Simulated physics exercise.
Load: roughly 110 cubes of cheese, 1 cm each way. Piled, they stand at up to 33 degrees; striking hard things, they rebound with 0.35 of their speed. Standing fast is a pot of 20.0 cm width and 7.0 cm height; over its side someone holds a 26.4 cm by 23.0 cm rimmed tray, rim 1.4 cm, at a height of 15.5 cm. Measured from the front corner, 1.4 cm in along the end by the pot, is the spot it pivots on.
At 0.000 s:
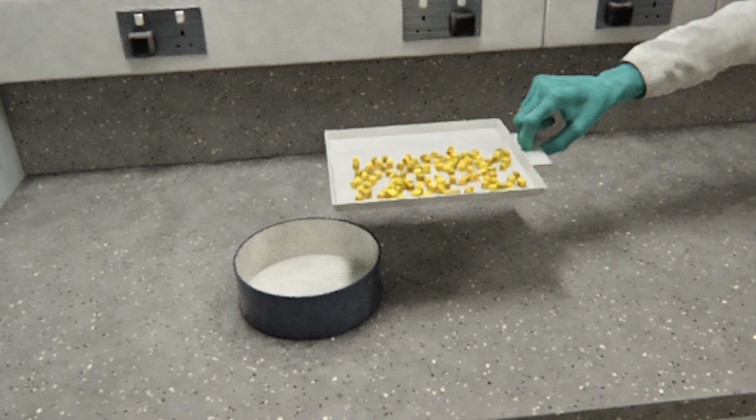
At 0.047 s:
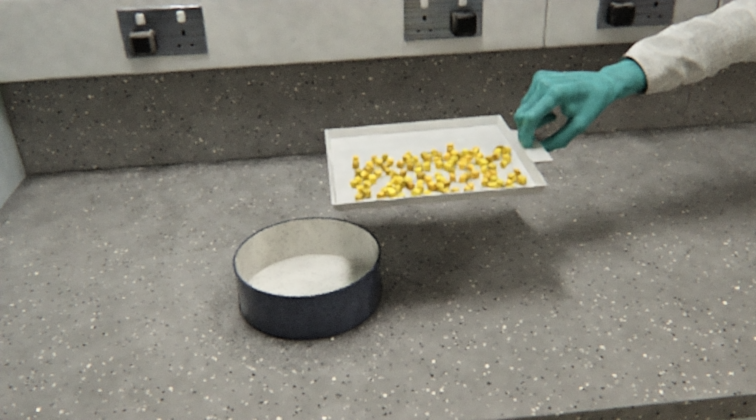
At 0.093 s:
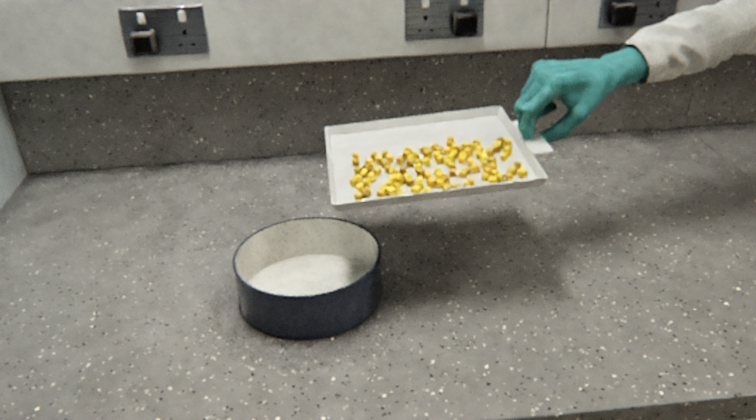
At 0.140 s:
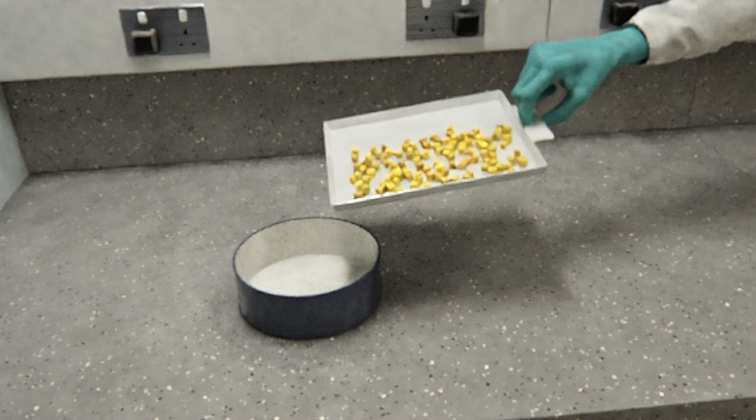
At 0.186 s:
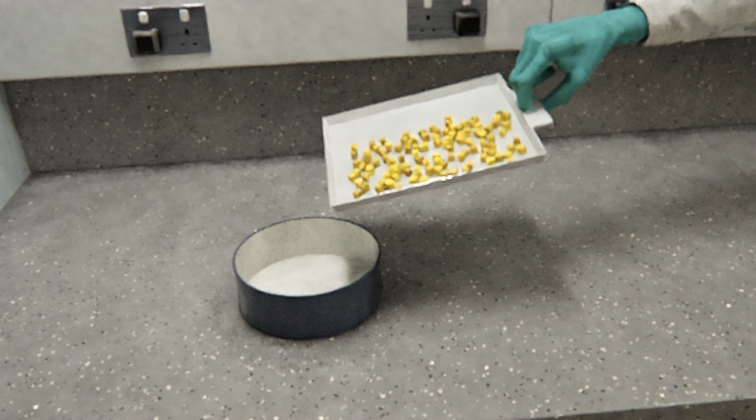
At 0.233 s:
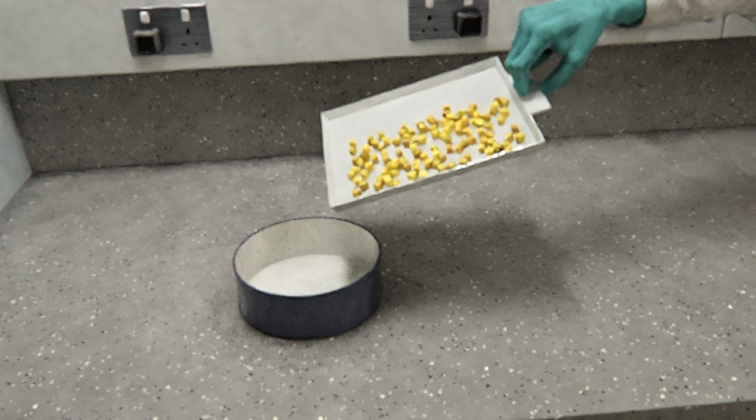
A gloved hand tilts a white tray of small yellow pieces, raising its right side.
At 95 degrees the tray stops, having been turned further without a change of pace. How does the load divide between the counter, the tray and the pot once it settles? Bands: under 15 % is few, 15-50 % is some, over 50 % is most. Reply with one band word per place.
Counter few, tray few, pot most.
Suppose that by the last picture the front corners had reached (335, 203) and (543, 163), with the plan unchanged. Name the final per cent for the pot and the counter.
Per cent by place - pot 65, counter 35.
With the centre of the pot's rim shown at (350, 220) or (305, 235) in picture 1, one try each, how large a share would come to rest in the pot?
0 % and 30 %.
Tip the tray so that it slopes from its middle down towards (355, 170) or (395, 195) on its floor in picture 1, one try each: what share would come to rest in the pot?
Around 75 % for the first direction, around 40 % for the second.
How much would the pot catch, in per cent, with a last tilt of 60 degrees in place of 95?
Then about 70 per cent.
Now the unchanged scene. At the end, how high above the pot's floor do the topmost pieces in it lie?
Measured height: Approx. 2.0 cm.
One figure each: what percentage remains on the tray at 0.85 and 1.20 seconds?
In turn: 35, 0.
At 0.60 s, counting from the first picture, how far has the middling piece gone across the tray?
By then it sits near 6 cm from where it began.
After 0.60 s, tilt 55 degrees; the tray holds 100 %, the pot 0 %.
After 0.85 s, tilt 81 degrees; the tray holds 35 %, the pot 40 %.
Then, at 1.20 s, tilt 95 degrees; the tray holds 0 %, the pot 95 %.
By 2.0 s all is still; counter 5 %, tray 0 %, pot 95 %.
